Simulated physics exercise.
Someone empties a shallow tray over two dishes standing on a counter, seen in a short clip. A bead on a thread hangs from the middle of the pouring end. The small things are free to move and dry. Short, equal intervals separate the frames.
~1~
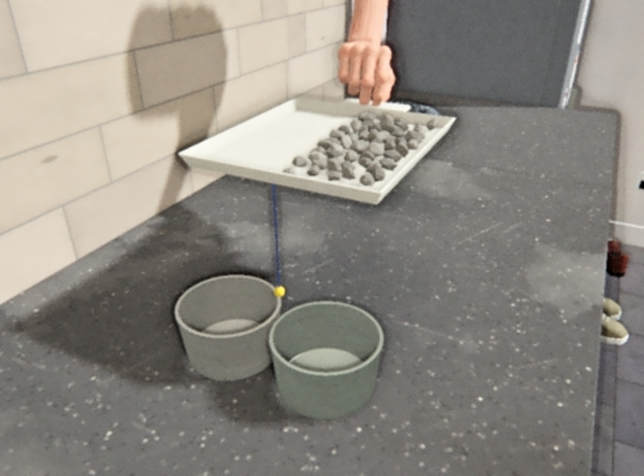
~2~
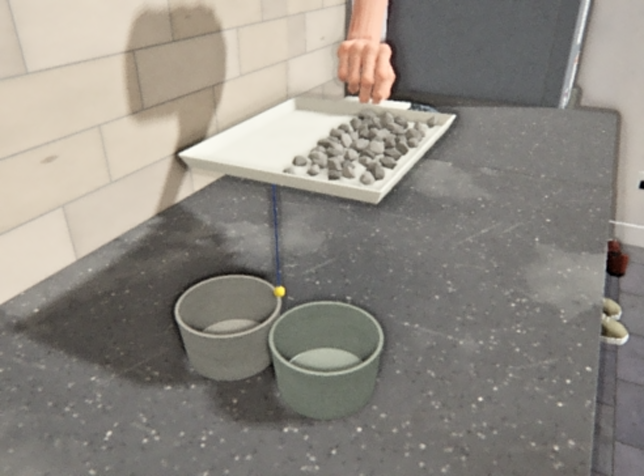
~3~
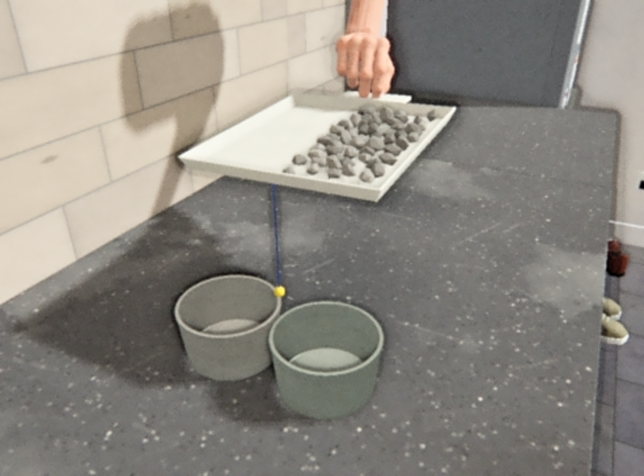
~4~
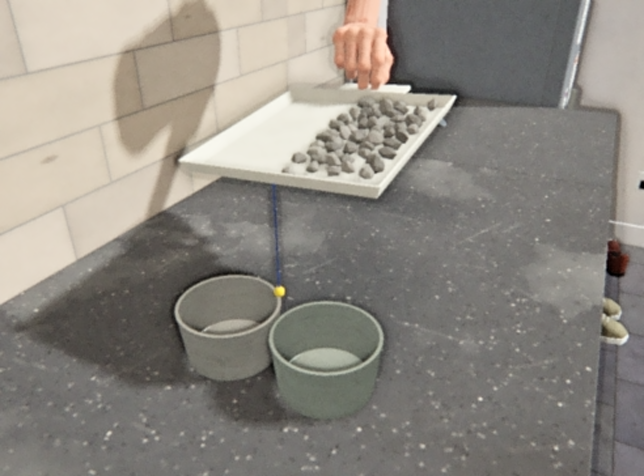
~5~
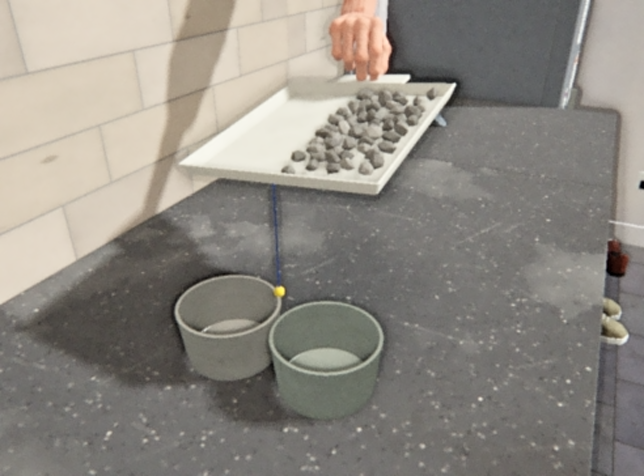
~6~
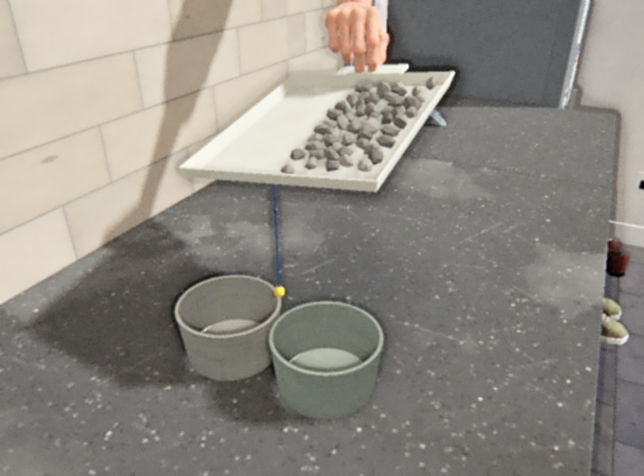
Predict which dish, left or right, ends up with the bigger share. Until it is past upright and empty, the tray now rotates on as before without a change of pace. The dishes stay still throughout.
The dish on the left is going to receive more.
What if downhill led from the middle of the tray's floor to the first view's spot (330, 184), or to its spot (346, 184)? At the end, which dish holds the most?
Try 1: The right-side dish; try 2: The right-side dish.
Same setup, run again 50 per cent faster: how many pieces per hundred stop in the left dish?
Expected result: Around 40 per cent.
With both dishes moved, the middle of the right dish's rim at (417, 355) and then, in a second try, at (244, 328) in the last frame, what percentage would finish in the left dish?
Close to 0 in a hundred, then close to 30 in a hundred.
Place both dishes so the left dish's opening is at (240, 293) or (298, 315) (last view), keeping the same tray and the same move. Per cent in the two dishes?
First placement near 70 percent, second near 0 percent.
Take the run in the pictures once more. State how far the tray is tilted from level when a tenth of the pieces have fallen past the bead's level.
I'd say close to 60 degrees.
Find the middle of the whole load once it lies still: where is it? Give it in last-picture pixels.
Roughly pixel (205, 334).
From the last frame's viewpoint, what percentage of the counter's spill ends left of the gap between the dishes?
Close to 100 %.
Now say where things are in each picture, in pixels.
In the first picture, corners of the pouring end (188, 152) and (377, 188), level; middle of the load (359, 146), bits of gravel; left dish (200, 352); right dish (300, 390); bead on its thread (279, 292).
In the second picture, corners of the pouring end (188, 153) and (377, 188), level; middle of the load (359, 145).
In the third picture, corners of the pouring end (188, 155) and (376, 186), tipped barely, lowest at the left corner; middle of the load (359, 141).
In the fourth picture, corners of the pouring end (188, 158) and (375, 183), tipped a little, lowest at the left corner; middle of the load (358, 136).
In the fifth picture, corners of the pouring end (188, 161) and (374, 180), tipped a little, lowest at the left corner; middle of the load (358, 130).
In the sixth picture, corners of the pouring end (188, 164) and (373, 177), tipped a little, lowest at the left corner; middle of the load (356, 124); left dish (200, 352); right dish (300, 390).
Just after the last frame, tray tipped steeply; roughly two thirds on the tray; about a tenth in the left dish; about a tenth outside both; roughly a quarter in the air.
A moment on, tray tipped right over; roughly half in the left dish; roughly half outside both; just a few in the air.
Further on, tray tipped past a quarter turn; roughly half in the left dish; roughly half outside both.
When it is over, tray tipped past a quarter turn; not one in the right dish; roughly half in the left dish; roughly half outside both.
